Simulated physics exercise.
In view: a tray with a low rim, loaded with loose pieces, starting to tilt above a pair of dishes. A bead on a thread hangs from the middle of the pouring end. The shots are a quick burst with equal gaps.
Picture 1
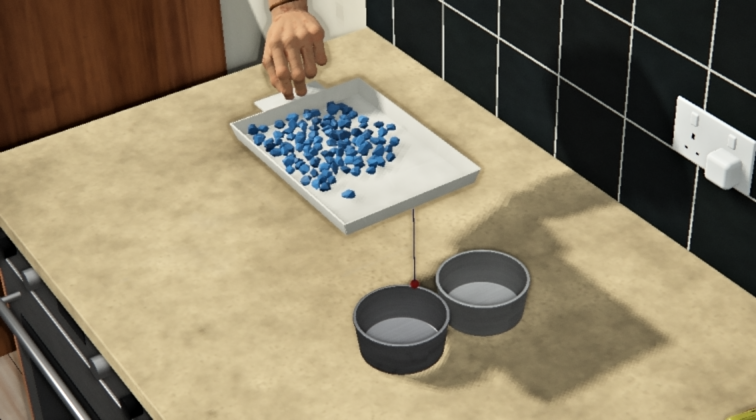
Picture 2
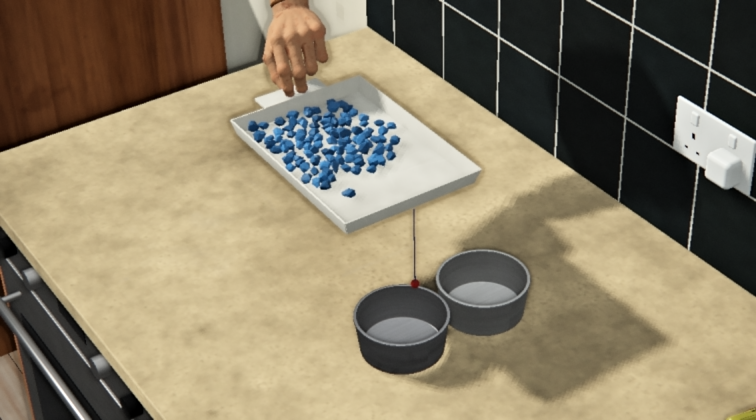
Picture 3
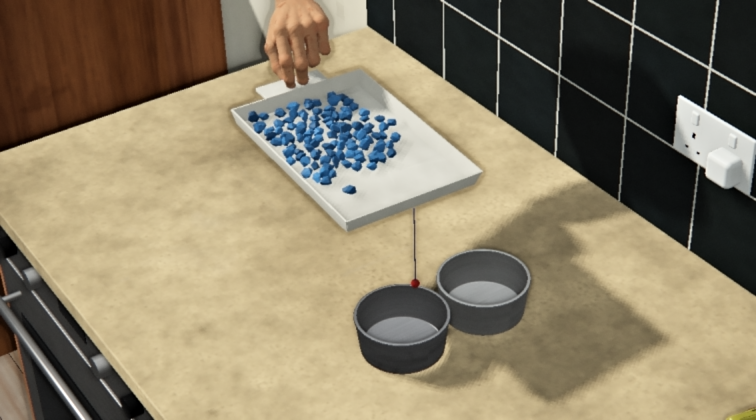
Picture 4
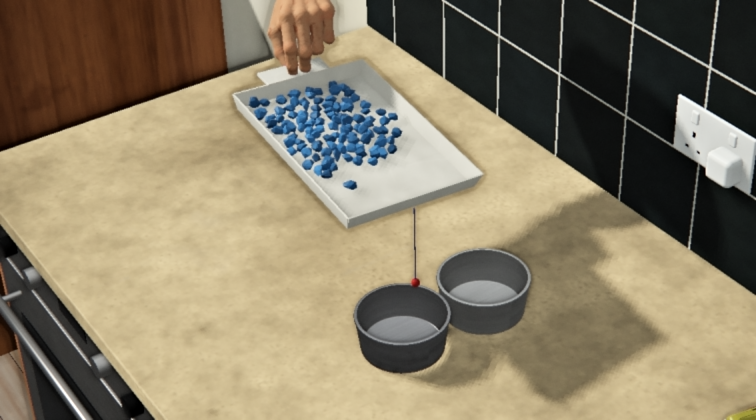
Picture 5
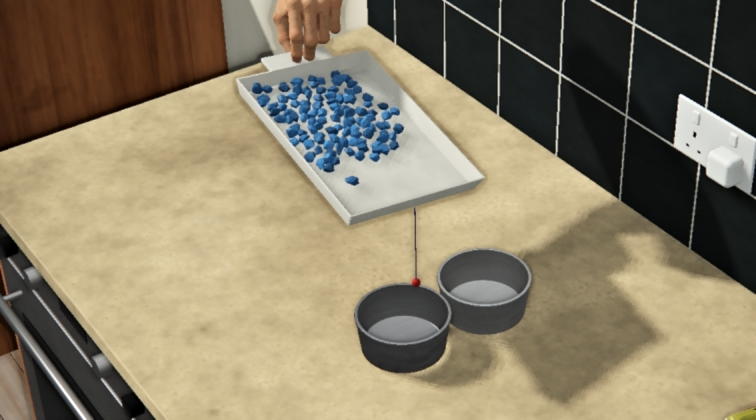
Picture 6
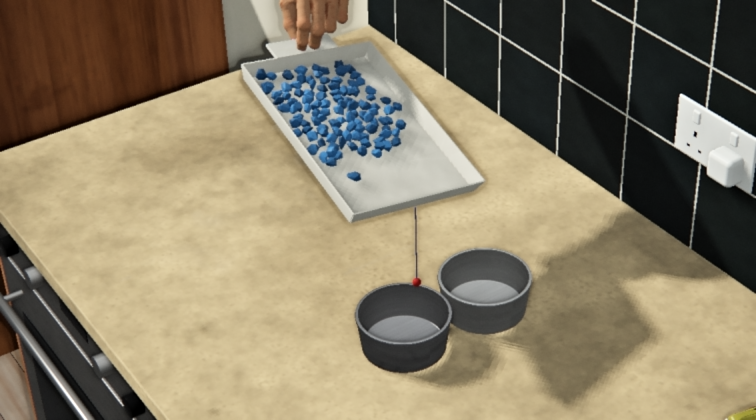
The video shows a hand at the far end of a white tray of blue stones above two dark dishes on a counter, gradually tilting it, with the right corner of the near end lowest, while a red bead hangs beneath.
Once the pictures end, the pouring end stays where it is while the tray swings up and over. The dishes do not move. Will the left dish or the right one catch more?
More goes to the right-hand dish.
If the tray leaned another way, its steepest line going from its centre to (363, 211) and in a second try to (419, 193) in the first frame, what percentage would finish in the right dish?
About 0 and 40 per cent.
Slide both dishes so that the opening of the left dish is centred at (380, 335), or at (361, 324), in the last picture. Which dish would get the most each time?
The first try: The right dish. The second: The dish on the right.
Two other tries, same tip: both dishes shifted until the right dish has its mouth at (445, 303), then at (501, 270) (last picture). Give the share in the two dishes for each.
About 20 and 90 per cent.
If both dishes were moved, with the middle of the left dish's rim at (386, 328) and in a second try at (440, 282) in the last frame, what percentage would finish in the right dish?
Roughly 60 per cent, and 20 per cent.
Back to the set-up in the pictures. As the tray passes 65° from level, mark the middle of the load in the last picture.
Near (454, 181).
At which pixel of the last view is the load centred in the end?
Roughly at (484, 297).
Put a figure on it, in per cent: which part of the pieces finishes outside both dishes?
About 10 per cent.
Soon after the last picture, tray tipped steeply; most on the tray; a stray few in the right dish; about a quarter in the air.
A little later, tray tipped past a quarter turn; a small part on the tray; a stray few in the left dish; most in the right dish; a small part outside both; a small part in the air.
Later still, tray tipped past a quarter turn; a stray few in the left dish; most in the right dish; a small part outside both.
At rest, tray tipped past a quarter turn; a stray few in the left dish; most in the right dish; a small part outside both.
